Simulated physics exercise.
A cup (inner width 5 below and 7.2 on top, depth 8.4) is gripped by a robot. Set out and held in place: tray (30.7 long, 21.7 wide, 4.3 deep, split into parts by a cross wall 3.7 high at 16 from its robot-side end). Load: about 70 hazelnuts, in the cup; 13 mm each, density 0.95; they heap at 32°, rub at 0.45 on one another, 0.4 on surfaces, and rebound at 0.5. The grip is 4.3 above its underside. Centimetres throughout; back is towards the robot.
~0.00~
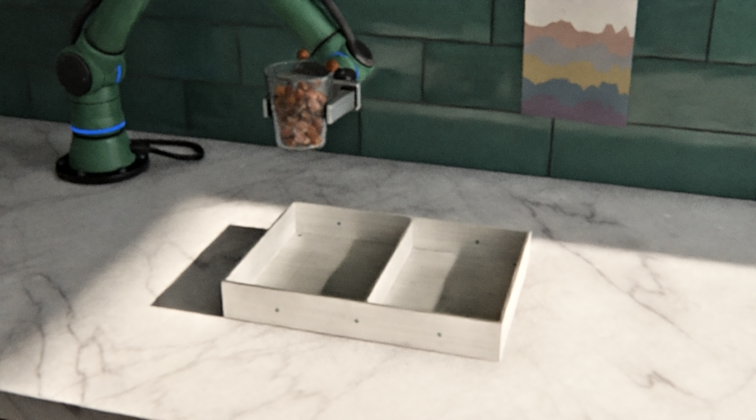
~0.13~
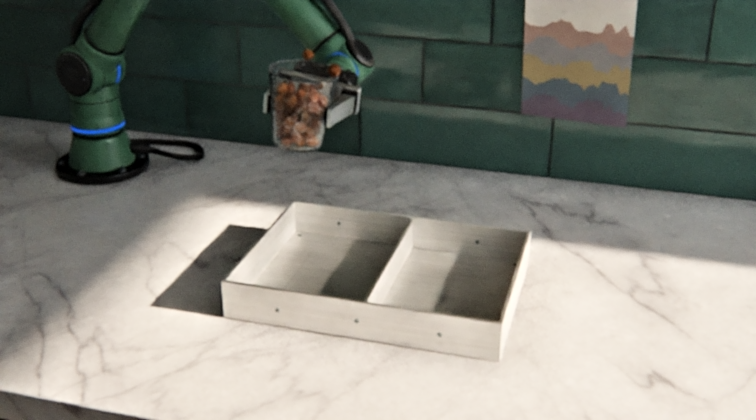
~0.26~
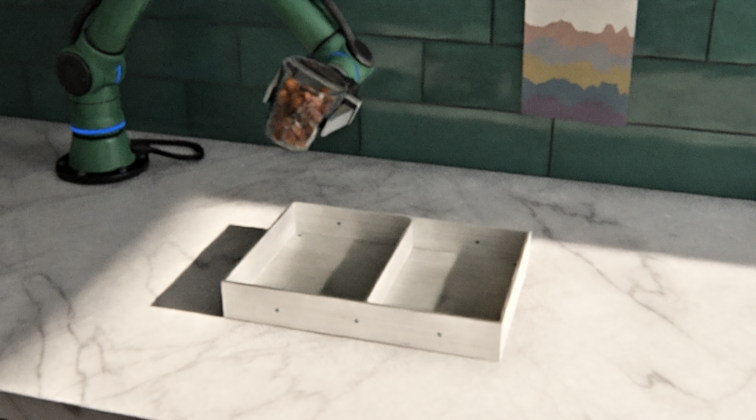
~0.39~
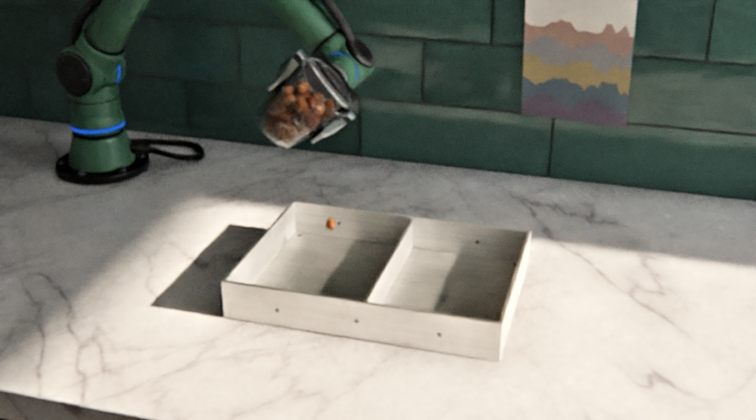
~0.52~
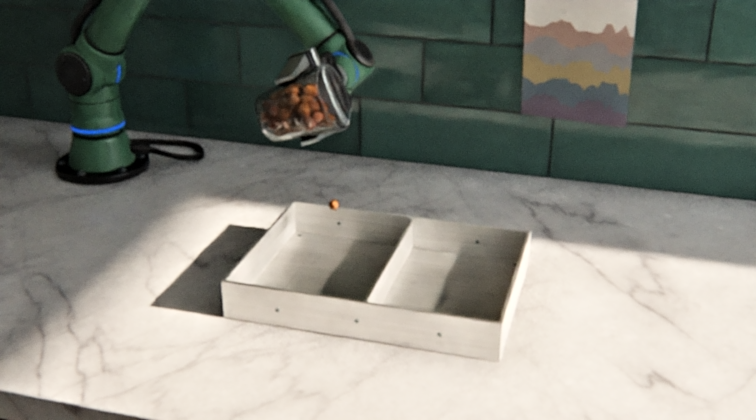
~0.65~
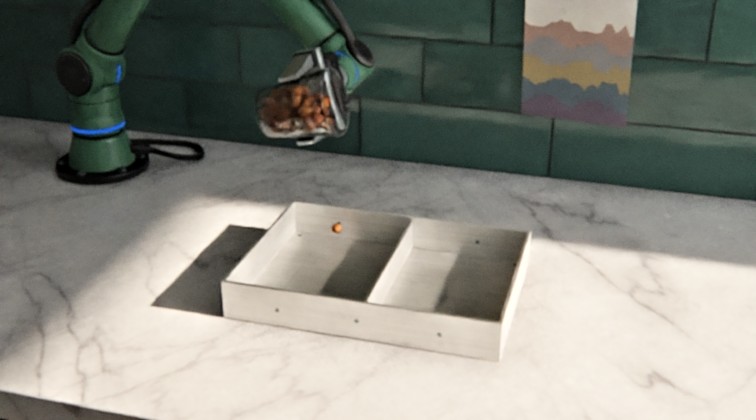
In the video, a green robot arm holds a clear cup of hazelnuts above a pale, two-part tray on a marble counter and gradually tilts it far over; one nut drops and bounces in the tray's left compartment.
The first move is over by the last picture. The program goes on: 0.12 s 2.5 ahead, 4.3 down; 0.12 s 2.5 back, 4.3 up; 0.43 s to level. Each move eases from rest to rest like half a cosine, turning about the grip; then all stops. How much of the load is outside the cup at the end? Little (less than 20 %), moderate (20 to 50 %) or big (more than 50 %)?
Answer: Little; less than 20 % of the hazelnuts finish outside the cup.
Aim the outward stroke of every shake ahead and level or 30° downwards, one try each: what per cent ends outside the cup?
About 65 and 40 per cent.
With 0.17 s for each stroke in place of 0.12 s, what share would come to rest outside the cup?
Then about 10 per cent.
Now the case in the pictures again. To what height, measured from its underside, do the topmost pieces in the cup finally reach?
Some 7.5 cm.
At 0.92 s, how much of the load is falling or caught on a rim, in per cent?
Roughly 3 per cent.
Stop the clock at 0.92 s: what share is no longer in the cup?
Near 5 per cent so far.
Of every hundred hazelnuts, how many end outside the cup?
Roughly 10 per cent.
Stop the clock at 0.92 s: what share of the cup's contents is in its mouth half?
Some 50 per cent.
By 0.92 s, tilted 74° forward, highest piece 23 above the table; 63 in the cup, 1 in the robot-side part, 1 in the far-side part, 2 in flight or on a rim.
By 1.19 s, tilted 17° forward, highest piece 25 above the table; 59 in the cup, 5 in the robot-side part, 3 in the far-side part.
By 1.52 s, level, highest piece 25 above the table; 59 in the cup, 4 in the robot-side part, 4 in the far-side part.
By 2.57 s, level, highest piece 25 above the table; 59 in the cup, 4 in the robot-side part, 4 in the far-side part.
Final count, 59 in the cup, 4 in the robot-side part, 4 in the far-side part. That is 12 % outside the cup.
